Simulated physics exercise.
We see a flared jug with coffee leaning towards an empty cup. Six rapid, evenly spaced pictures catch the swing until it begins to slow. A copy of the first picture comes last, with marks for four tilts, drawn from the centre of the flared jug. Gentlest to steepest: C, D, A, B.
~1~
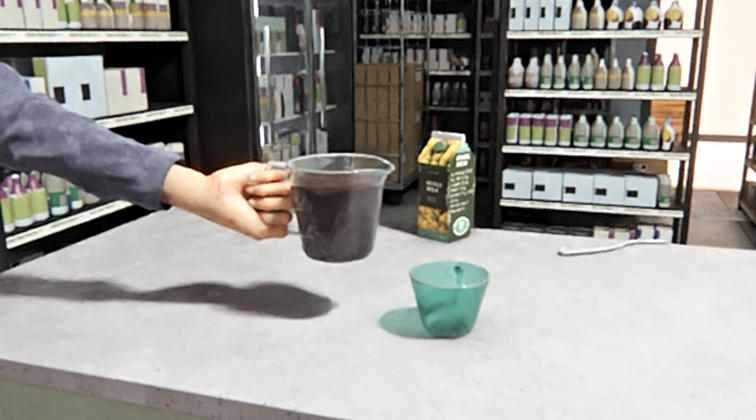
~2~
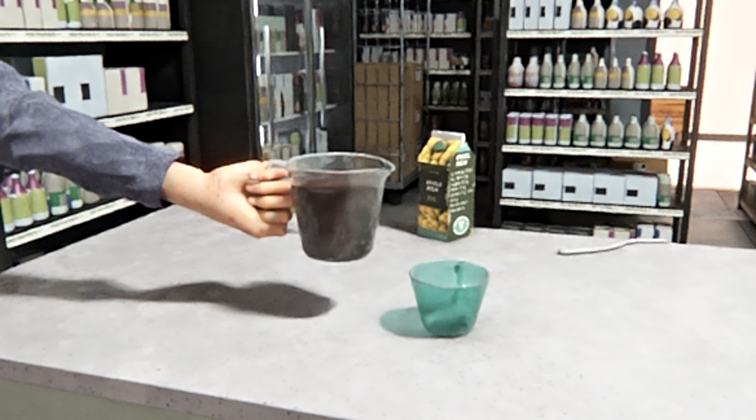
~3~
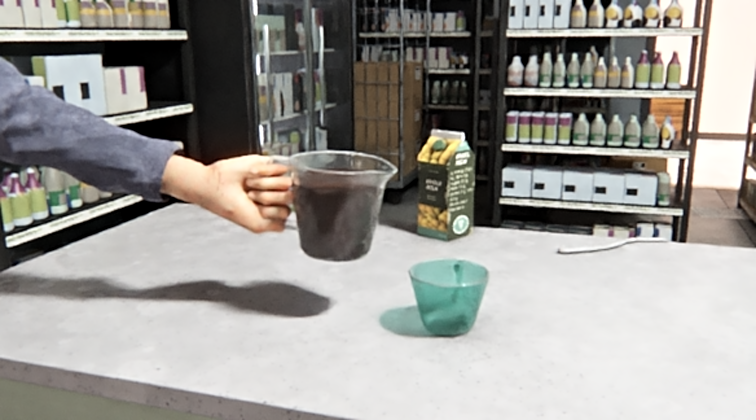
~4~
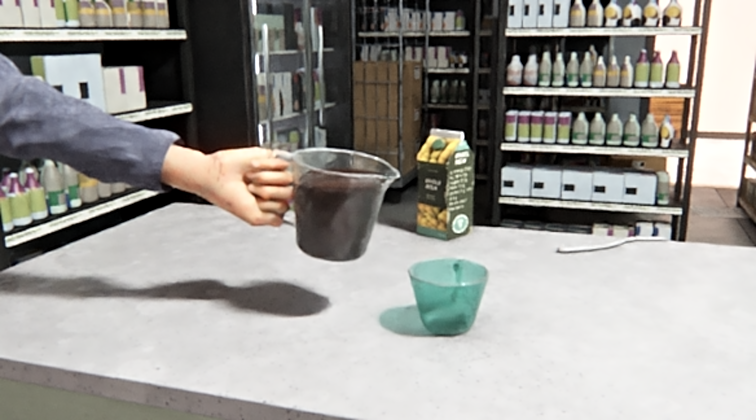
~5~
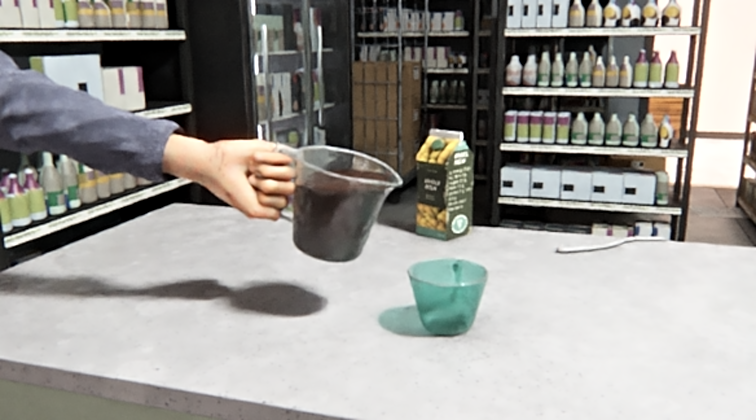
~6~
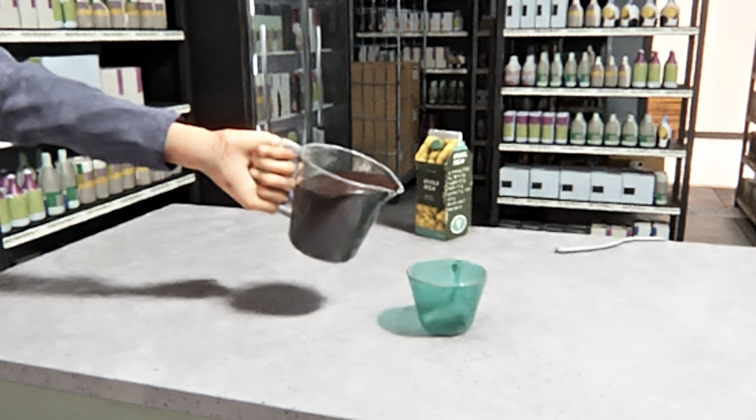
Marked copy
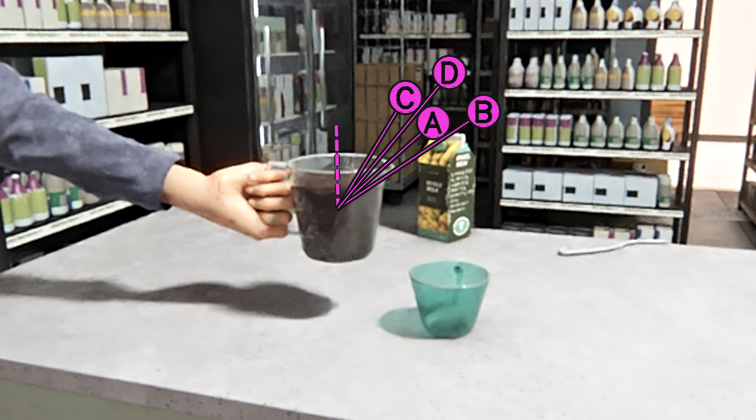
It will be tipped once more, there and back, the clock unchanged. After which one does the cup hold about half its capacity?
Tilt D does it best.
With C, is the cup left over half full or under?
Under half.
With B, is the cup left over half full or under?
Over.
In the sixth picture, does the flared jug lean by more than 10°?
Yes.
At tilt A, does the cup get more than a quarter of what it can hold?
Yes, it does.
On the marked copy, A at (420, 133); B at (469, 120); C at (396, 111); D at (439, 85).
If A is chosen, the cup ends with about 71 % of what it can hold.
If B is chosen, the cup ends with about 89 % of what it can hold; 5 % of the coffee is spilt.
If C is chosen, the cup ends with about 27 % of what it can hold.
If D is chosen, the cup ends with about 48 % of what it can hold.
